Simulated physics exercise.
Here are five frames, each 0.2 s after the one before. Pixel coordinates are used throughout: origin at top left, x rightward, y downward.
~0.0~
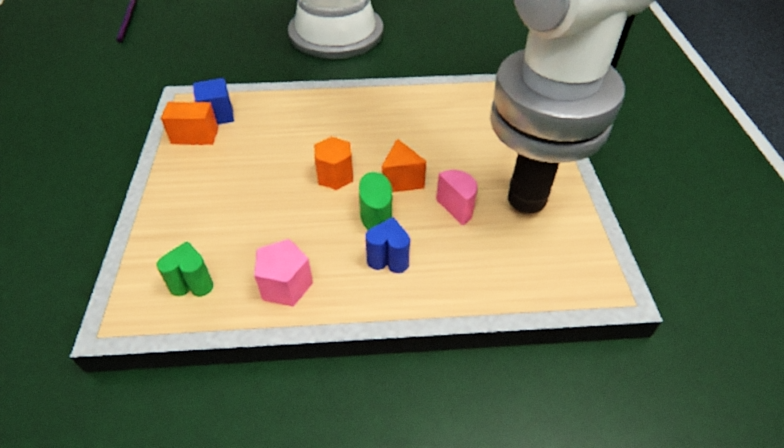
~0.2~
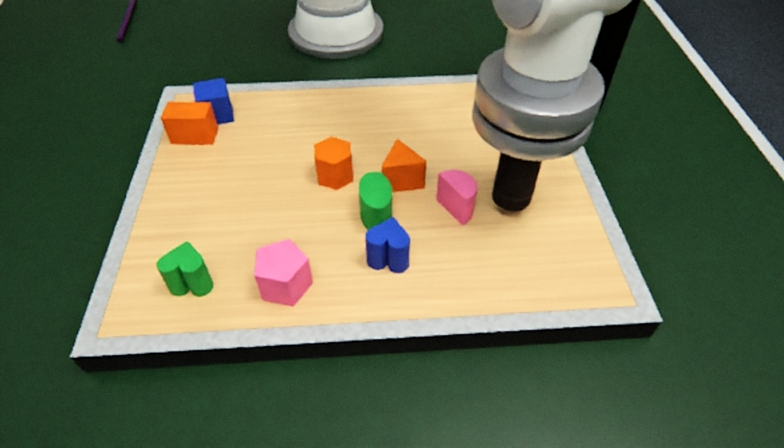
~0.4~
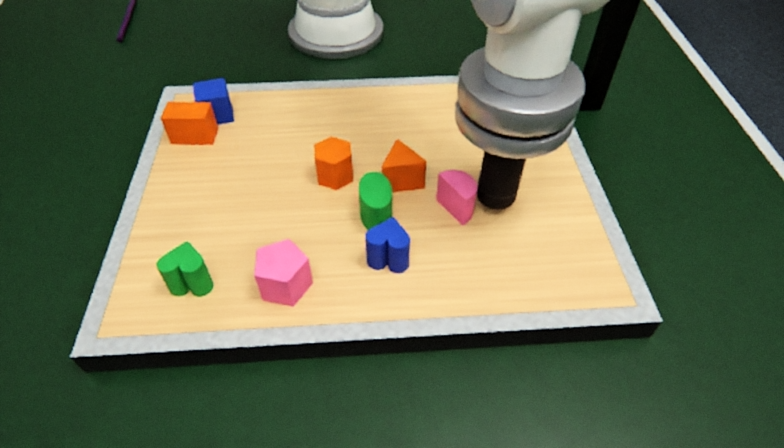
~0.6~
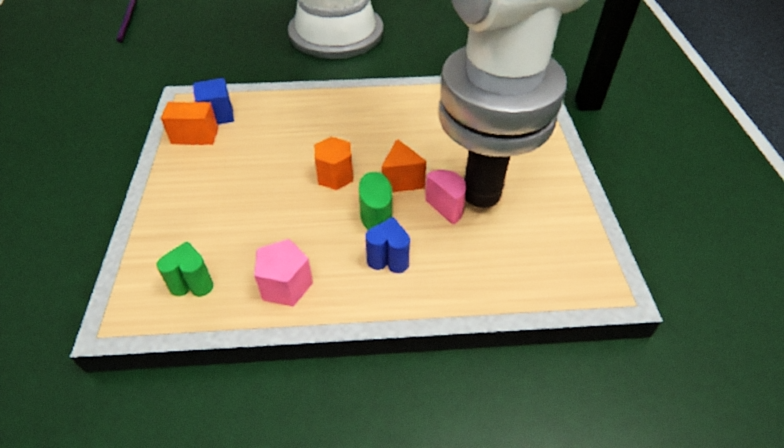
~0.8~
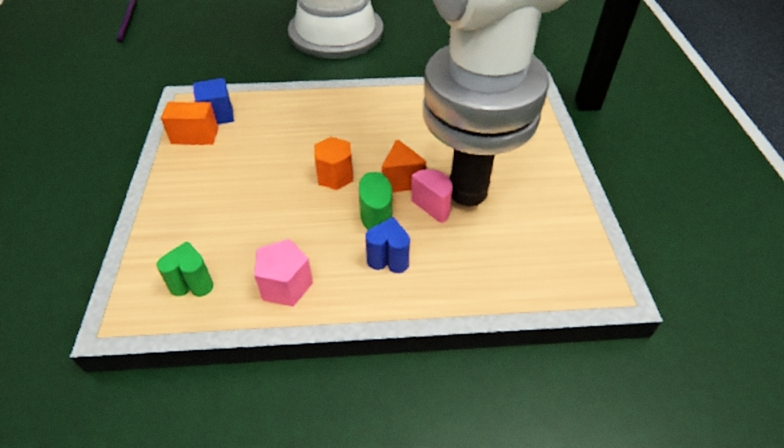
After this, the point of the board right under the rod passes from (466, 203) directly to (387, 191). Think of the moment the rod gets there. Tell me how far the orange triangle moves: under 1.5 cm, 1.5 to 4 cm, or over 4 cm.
1.5 to 4 cm.
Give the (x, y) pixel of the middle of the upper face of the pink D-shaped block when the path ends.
I expect it at (357, 178).
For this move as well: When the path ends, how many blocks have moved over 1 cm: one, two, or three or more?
My prediction: No fewer than three blocks.
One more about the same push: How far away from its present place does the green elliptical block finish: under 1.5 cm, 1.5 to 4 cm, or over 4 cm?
It is going to finish 1.5 to 4 cm from where it is now.
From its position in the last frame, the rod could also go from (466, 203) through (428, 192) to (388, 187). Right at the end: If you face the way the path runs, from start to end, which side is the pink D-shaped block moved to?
It's pushed left.
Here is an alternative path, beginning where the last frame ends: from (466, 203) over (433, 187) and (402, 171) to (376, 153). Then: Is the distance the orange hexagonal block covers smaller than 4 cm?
Yes - that is the case.
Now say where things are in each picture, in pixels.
The first frame shows lower end of the rod at (527, 200), tops of blocks, orange hexagonal block at (333, 149), green elliptical block at (375, 189), orange triangle at (402, 155), pink D-shaped block at (461, 182).
The second frame shows rod at (511, 198), blocks as before.
The third frame shows rod at (496, 196), blocks as before.
The fourth frame shows rod at (482, 195), pink D-shaped block at (449, 181).
The fifth frame shows rod at (468, 193), orange hexagonal block at (333, 149), green elliptical block at (375, 189), orange triangle at (402, 155), pink D-shaped block at (435, 181).
The first path, step by step. Halfway along, rod at (426, 187); green elliptical block at (370, 189), turned 15° anticlockwise; orange triangle at (398, 153); pink D-shaped block at (395, 179).
At the end, rod at (387, 181); orange hexagonal block not moved; green elliptical block at (346, 197), turned 60° anticlockwise; orange triangle at (383, 142); pink D-shaped block at (357, 178), turned 20° anticlockwise.
